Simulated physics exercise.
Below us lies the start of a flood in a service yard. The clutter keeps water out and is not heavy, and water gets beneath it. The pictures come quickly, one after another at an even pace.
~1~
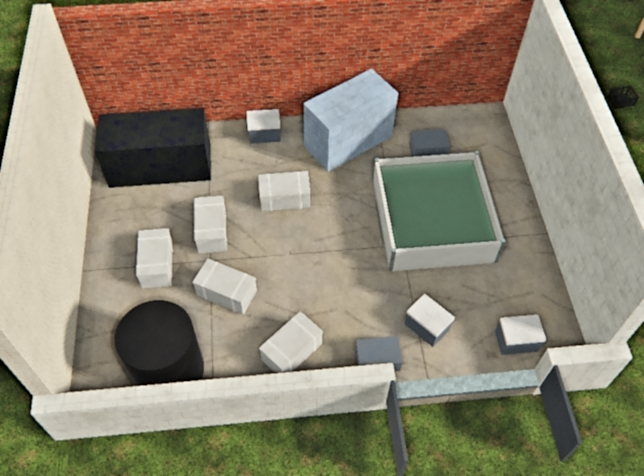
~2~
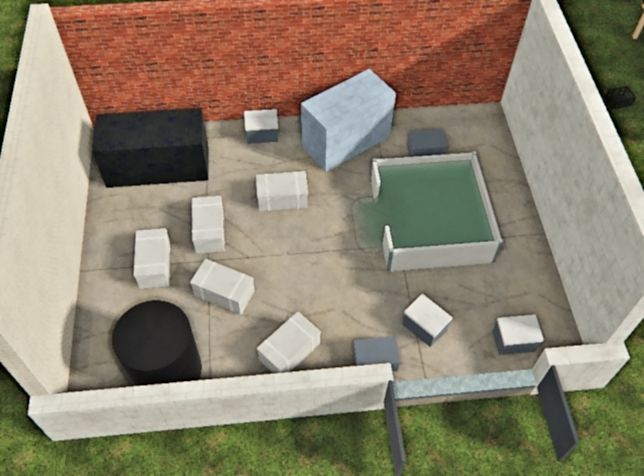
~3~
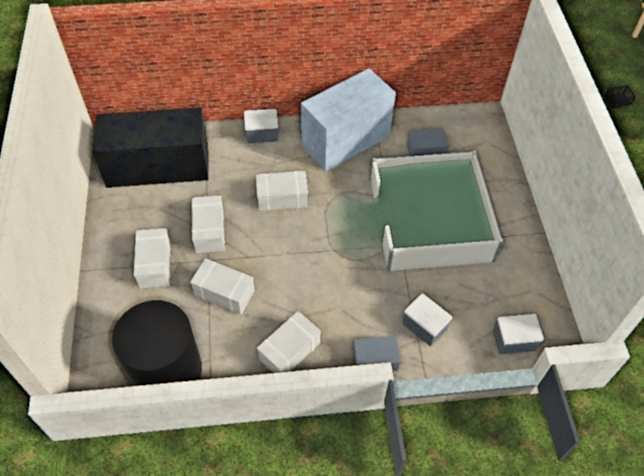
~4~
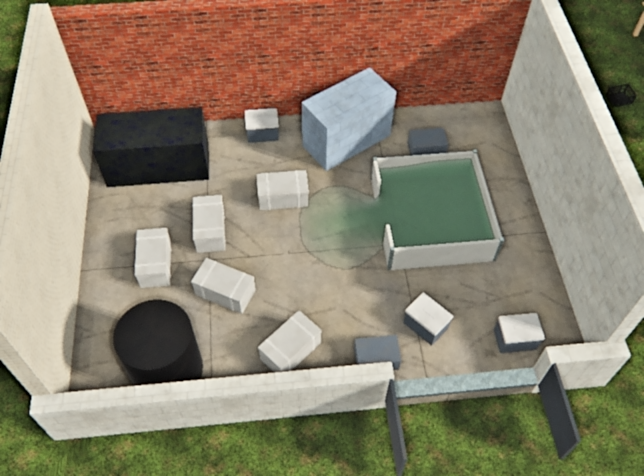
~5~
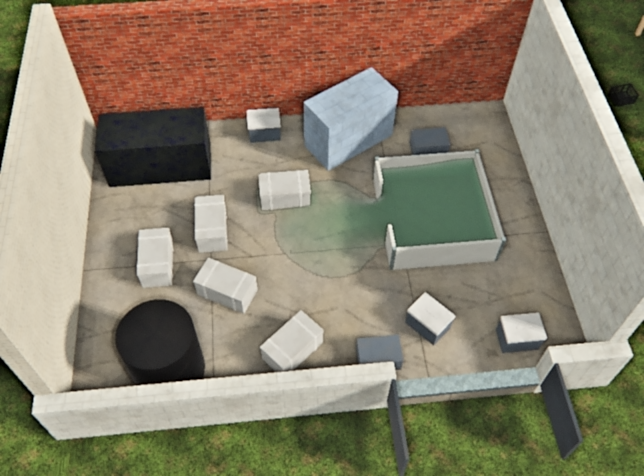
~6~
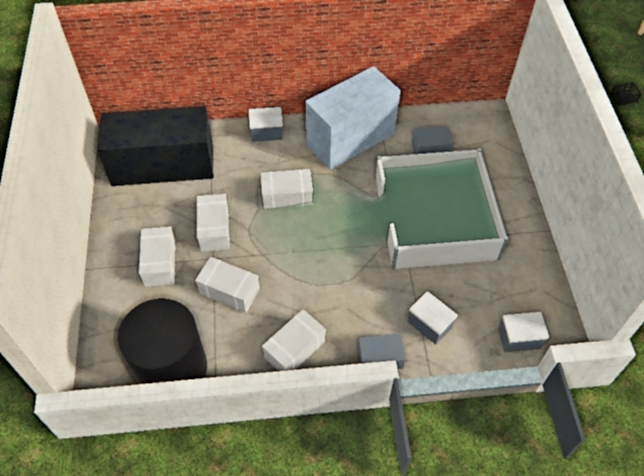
Green water slips out through a gap that opens in the left side of a square, pale-walled tank and spreads leftward in a thin, widening, rounded sheet across the paved floor of a walled yard, seen from high above. Around it sit scattered white and grey boxes, a black block, a dark cylinder and a pale blue block by the brick wall. The boxes stay put while the view shifts very slightly.
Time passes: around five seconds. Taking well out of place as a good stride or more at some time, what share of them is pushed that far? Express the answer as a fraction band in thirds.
Fraction band: 1/3 to 2/3.
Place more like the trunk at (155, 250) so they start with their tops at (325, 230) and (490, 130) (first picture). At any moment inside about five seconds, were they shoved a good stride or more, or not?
I'd say got there for the first, then never got there for the second.
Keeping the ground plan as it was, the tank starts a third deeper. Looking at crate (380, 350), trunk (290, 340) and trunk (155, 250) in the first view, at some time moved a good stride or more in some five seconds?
Not beyond that, then not beyond that, then beyond that.
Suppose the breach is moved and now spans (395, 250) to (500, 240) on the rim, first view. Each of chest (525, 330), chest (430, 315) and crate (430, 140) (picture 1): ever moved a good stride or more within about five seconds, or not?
First beyond that mark, then beyond that mark, then under that mark.
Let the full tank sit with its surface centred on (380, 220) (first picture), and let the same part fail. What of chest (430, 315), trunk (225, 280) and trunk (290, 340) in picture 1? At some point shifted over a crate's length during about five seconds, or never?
Lab note - in sequence: Less than that; displaced that much; less than that.
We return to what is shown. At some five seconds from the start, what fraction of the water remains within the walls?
It comes to about 100 parts in a hundred.
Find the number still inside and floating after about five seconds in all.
My tally gives 1.
A moment on, 0 of 10 are well off their spots; 0 afloat.
Next, 2 of 10 are well off their spots; 0 afloat.
Later, 4 of 10 are well off their spots; 0 afloat.
In the end, 4 of 10 are well off their spots, and 4 have been at some point; 1 afloat.
